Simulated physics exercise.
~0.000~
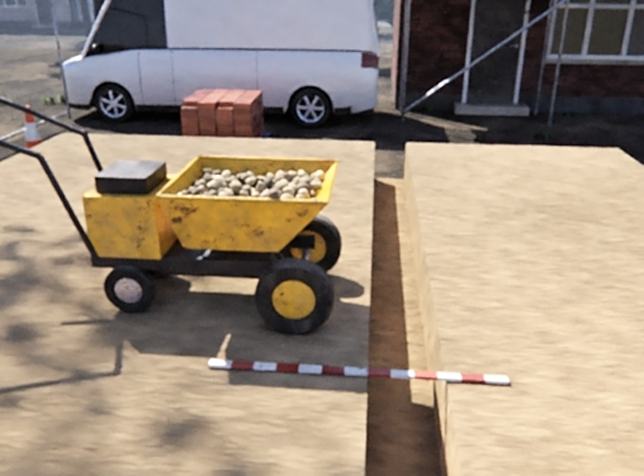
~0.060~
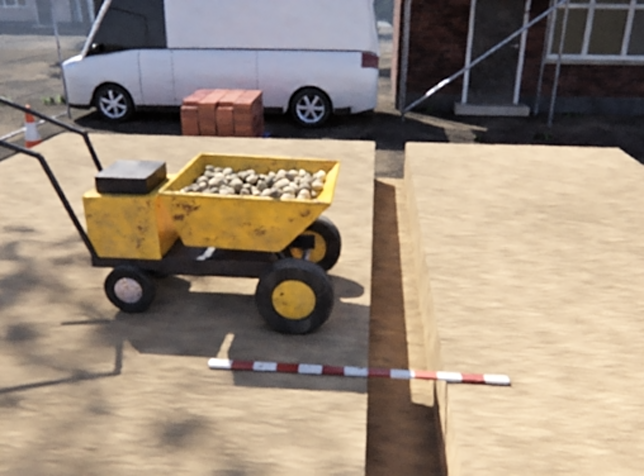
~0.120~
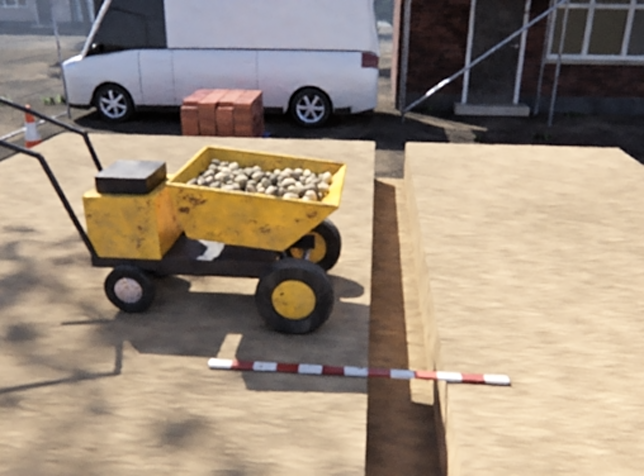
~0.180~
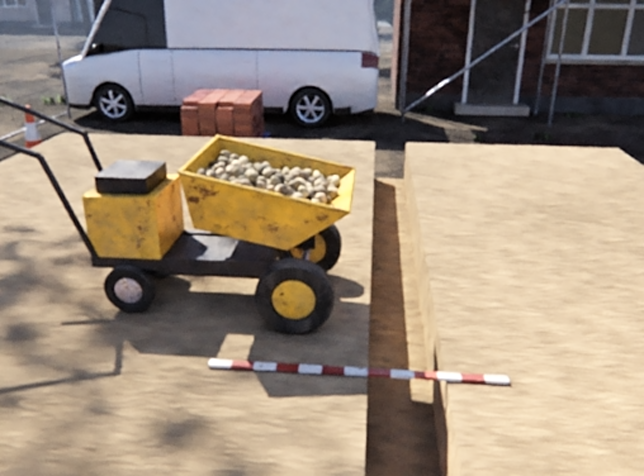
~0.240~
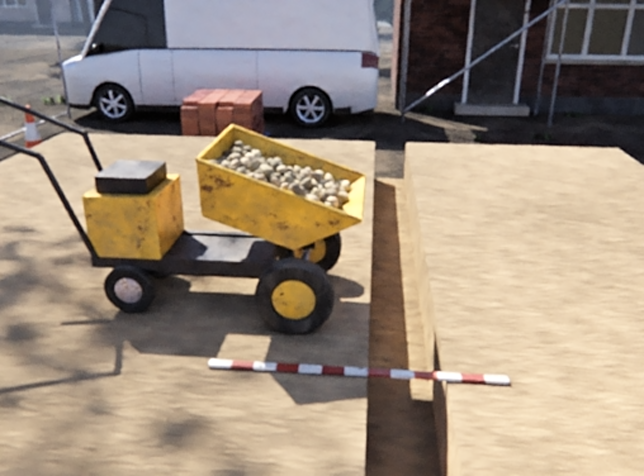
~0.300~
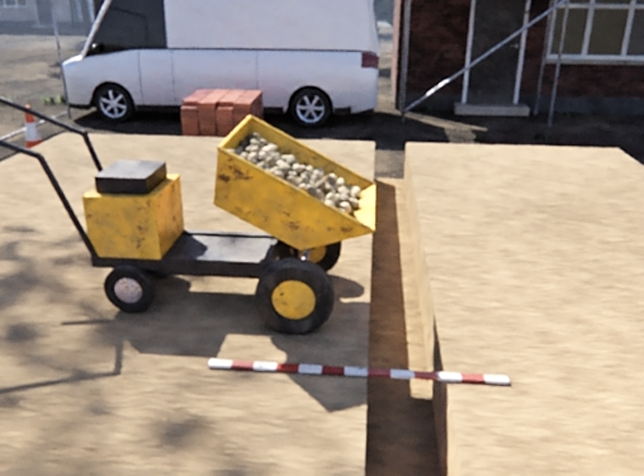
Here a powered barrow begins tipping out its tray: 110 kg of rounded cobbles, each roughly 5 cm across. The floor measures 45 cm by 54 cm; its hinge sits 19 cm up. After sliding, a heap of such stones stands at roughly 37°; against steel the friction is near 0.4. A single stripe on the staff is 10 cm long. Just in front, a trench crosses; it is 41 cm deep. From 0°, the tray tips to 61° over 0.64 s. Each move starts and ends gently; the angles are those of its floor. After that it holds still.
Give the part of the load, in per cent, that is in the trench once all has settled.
Close to 52 in a hundred.
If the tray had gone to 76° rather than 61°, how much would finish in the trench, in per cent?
Then about 40 per cent.
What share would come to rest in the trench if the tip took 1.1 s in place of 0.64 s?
It'd be some 65 per cent.
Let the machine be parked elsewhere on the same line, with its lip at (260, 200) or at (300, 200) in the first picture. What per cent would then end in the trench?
Roughly 80 in a hundred from the first, 80 in a hundred from the second.
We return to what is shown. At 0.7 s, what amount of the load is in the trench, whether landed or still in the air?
10 per cent or so by then.
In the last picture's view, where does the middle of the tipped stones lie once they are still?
Look at roughly (426, 339).
After 0.5 s the floor is at 51°; 100 % in the tray; the foremost stones are at (383, 231).
After 0.7 s the floor is at 61°; 86 % in the tray, 12 % in the trench, 2 % past the trench; the foremost stones are at (452, 299).
After 1.1 s the floor is at 61°; 40 % in the tray, 18 % in the trench, 42 % past the trench; the foremost stones are at (561, 312).
After 3.0 s the floor is at 61°; 4 % in the tray, 52 % in the trench, 44 % past the trench; the foremost stones are past the picture's edge.
